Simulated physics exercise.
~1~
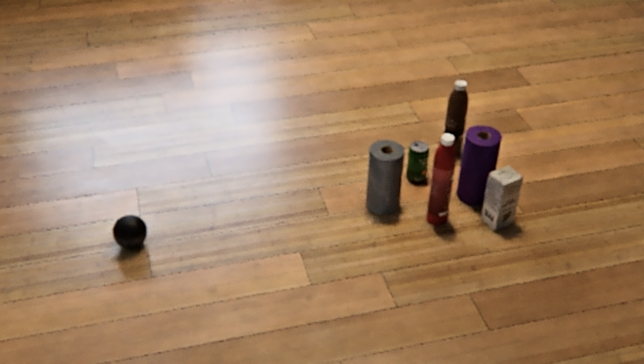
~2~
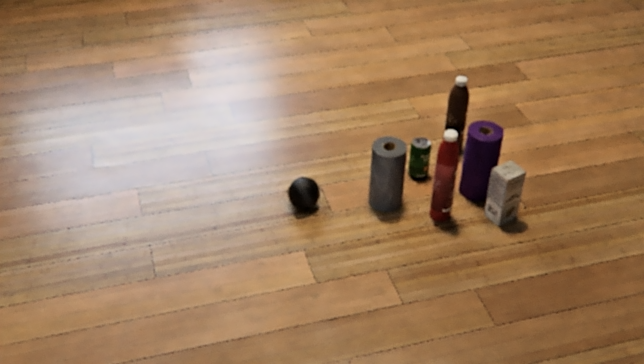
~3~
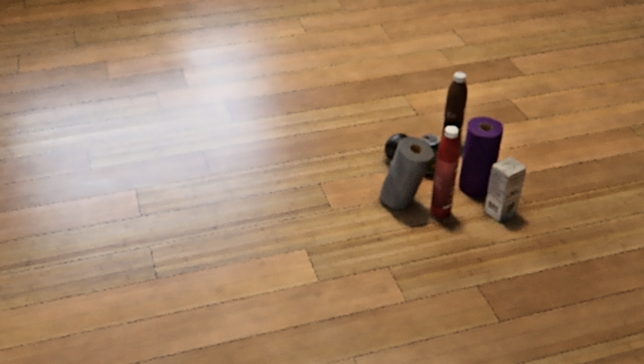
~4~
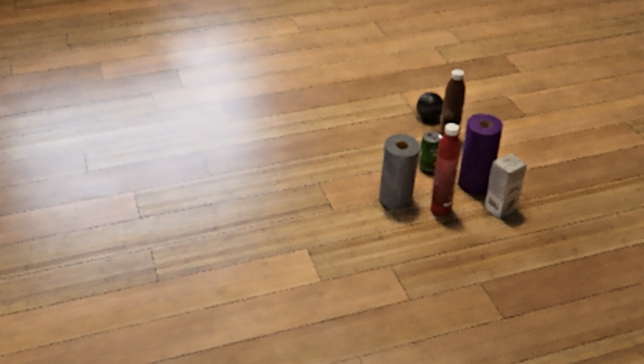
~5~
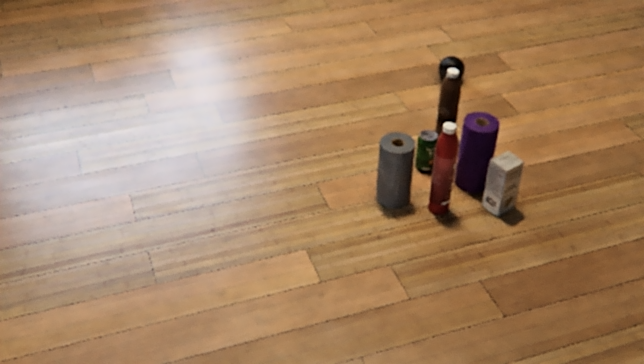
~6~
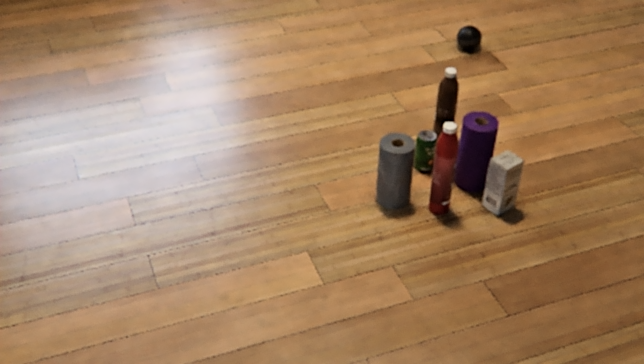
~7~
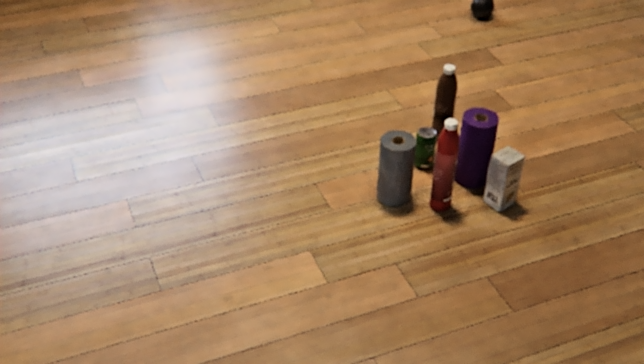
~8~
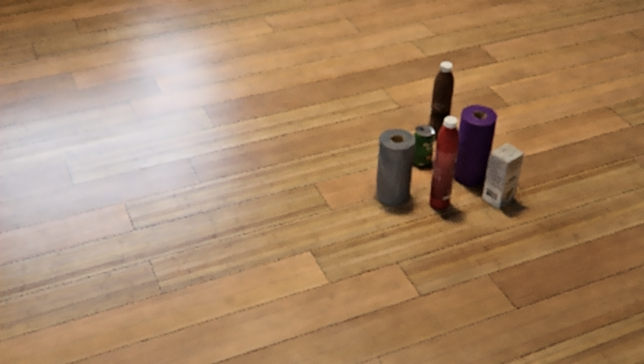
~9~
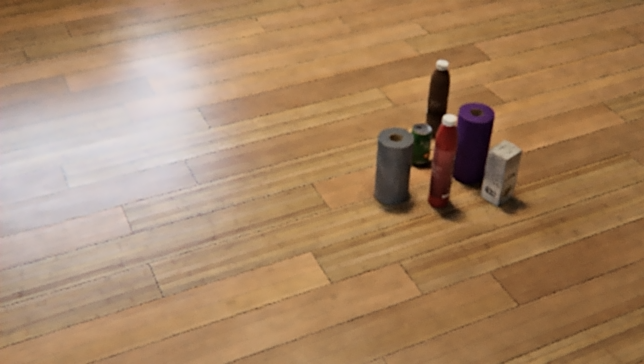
On a wooden floor, a black ball rolled right toward a cluster of bottles, rolls, a can and a carton, knocked the grey roll into a brief tilt, then rolled away behind them and out of sight, leaving everything else standing.
